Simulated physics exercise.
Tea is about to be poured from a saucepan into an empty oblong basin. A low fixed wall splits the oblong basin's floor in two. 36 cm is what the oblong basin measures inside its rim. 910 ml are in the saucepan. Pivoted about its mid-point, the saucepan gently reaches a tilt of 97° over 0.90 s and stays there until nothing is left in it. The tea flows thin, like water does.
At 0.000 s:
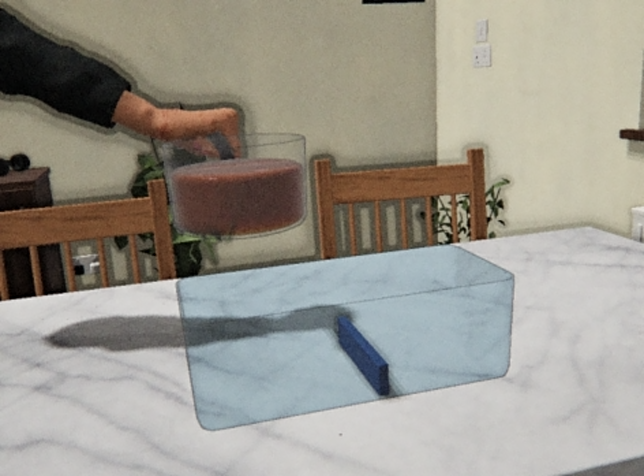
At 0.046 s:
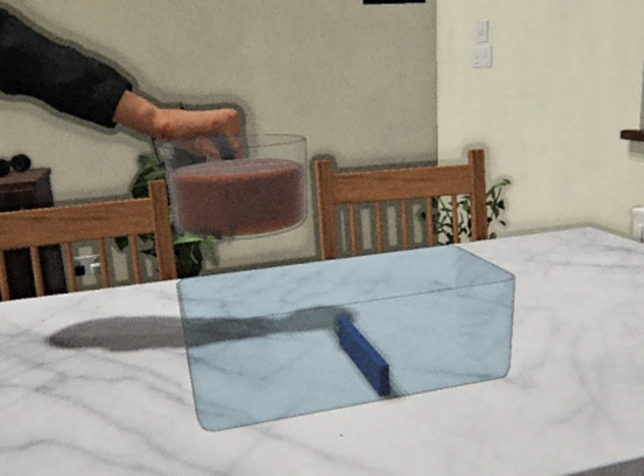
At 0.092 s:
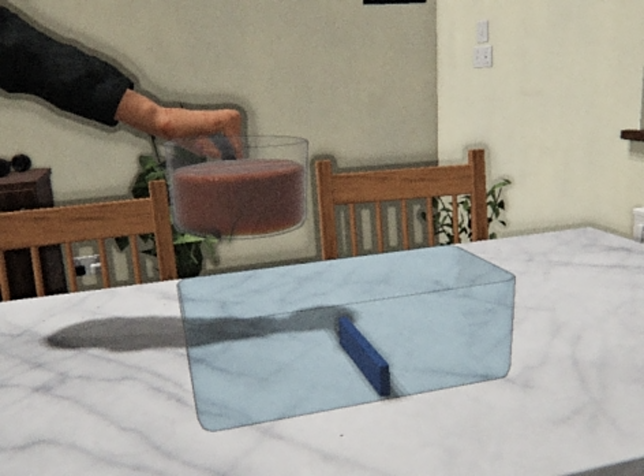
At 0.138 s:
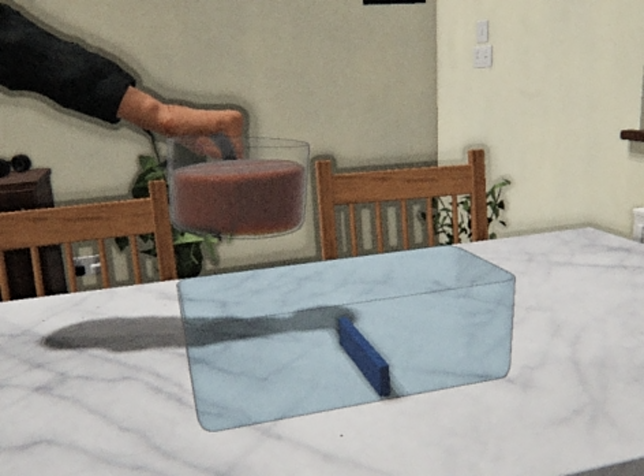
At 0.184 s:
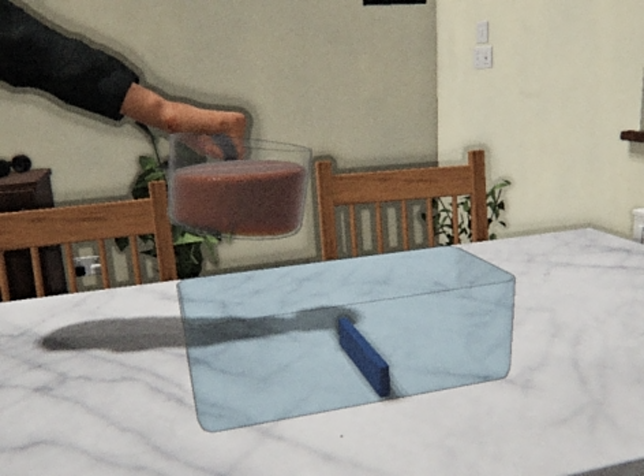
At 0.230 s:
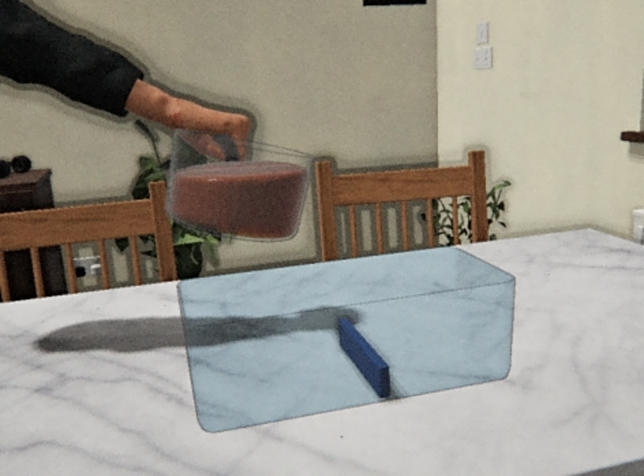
A hand held a clear saucepan of reddish-brown tea above an empty, pale blue oblong basin with a low dark blue wall inside, then slowly tilted the pan slightly to the right.
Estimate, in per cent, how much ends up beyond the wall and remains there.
Roughly 57 % ends up beyond the wall.
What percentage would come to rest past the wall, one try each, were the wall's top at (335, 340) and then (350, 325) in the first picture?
Result: 85 per cent, then 65 per cent.
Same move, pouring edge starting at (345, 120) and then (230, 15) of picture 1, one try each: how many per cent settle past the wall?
About 90 %, then about 20 %.
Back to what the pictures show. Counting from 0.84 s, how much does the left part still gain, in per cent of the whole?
Near 26 in a hundred.
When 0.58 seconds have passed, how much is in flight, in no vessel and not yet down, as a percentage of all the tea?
Roughly 26 percent.
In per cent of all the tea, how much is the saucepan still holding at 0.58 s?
Roughly 70 %.
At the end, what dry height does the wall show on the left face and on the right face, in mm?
24 mm left, 14 mm right.
By 0.58 s the tilt is 70° and 69 per cent is still to pour, 2 is left of the wall and 4 right of it.
By 0.84 s the tilt is 96° and 20 per cent is still to pour, 17 is left of the wall and 52 right of it.
By 1.11 s the tilt is 97° and 4 per cent is still to pour, 36 is left of the wall and 57 right of it.
By 1.40 s the tilt is 97° and 1 per cent is still to pour, 41 is left of the wall and 57 right of it.
At rest 42 per cent lies left of the wall, 57 right of it and 0 outside.
